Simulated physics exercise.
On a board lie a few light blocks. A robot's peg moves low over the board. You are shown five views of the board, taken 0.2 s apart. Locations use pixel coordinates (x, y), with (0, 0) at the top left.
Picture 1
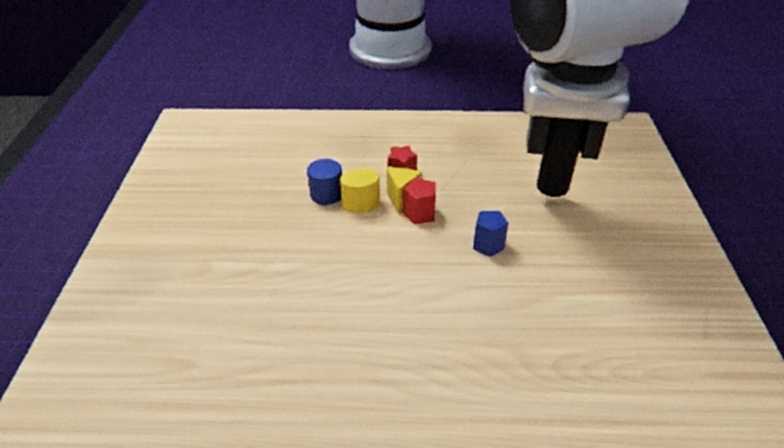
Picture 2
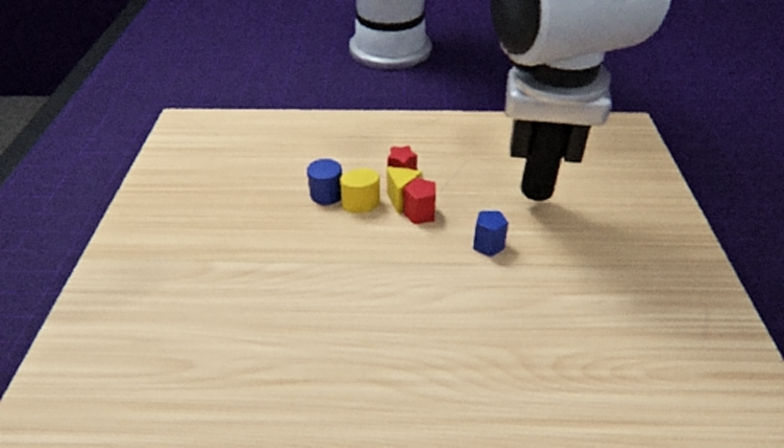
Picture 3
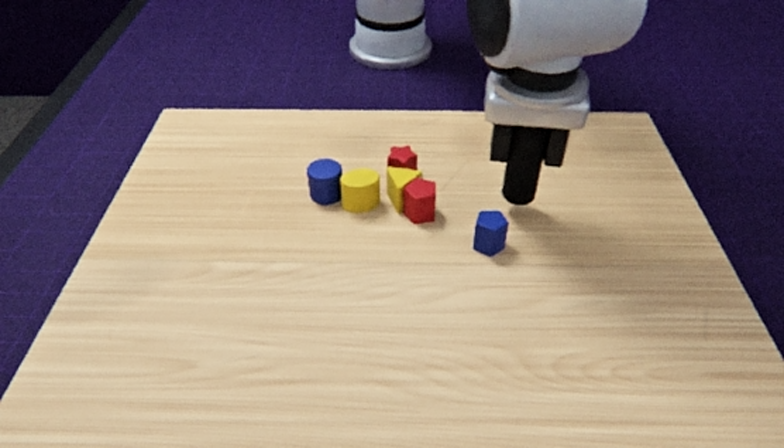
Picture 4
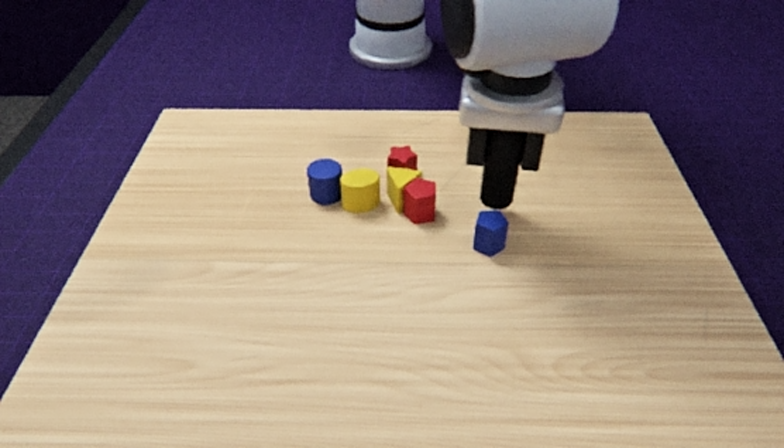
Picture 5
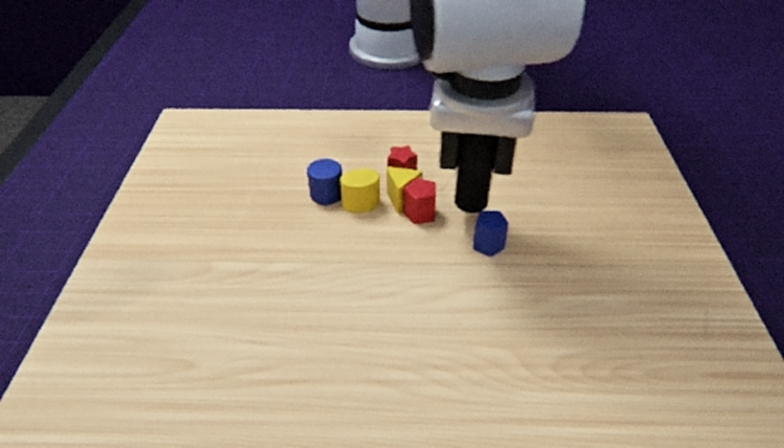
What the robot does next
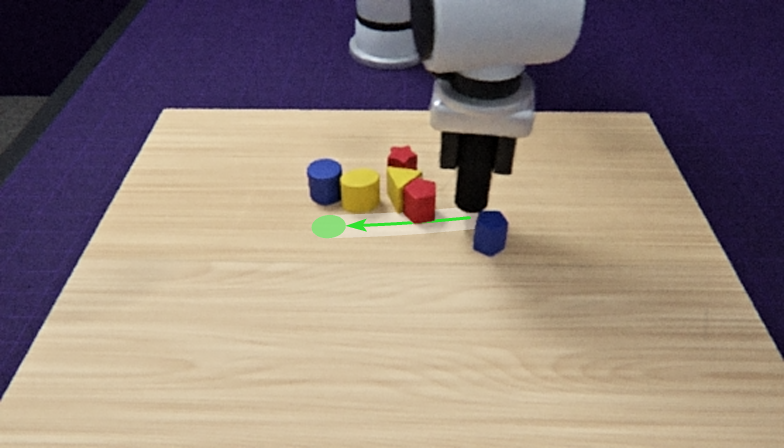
At the start, a robot arm holds a dark peg low over the right side of a wooden board, where small red, yellow and blue blocks lie. The peg moves steadily left, passing behind the blue pentagonal block toward the red one, and none of the blocks move.
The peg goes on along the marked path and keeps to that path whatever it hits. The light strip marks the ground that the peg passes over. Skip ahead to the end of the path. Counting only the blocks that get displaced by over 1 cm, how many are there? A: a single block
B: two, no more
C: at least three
The one that fits is C, at least three.
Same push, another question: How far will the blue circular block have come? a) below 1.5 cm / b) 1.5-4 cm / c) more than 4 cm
The one that fits is b, 1.5-4 cm.
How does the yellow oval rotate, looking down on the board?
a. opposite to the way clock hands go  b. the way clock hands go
(a)
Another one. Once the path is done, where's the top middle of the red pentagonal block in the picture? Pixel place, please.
The red pentagonal block ends near (358, 179).
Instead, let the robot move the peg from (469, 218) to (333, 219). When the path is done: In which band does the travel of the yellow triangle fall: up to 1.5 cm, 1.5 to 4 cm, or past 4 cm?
The distance will be 1.5 to 4 cm.
The drawn path runs from (469, 218) through (400, 223) to (329, 226).
On the path given first. One third of the way, peg at (423, 208); yellow triangle at (390, 170), turned 30° clockwise; red pentagonal block at (394, 186), turned 30° clockwise.
Two thirds of the way, peg at (375, 211); blue circular block at (305, 164); yellow oval at (336, 169), turned 45° anticlockwise; yellow triangle at (385, 166), turned 55° clockwise; red pentagonal block at (359, 180), turned 80° clockwise.
At the end, peg at (327, 212); blue circular block at (304, 163); yellow oval at (335, 167), turned 45° anticlockwise; yellow triangle at (385, 166), turned 55° clockwise; red pentagonal block at (358, 179), turned 85° clockwise.
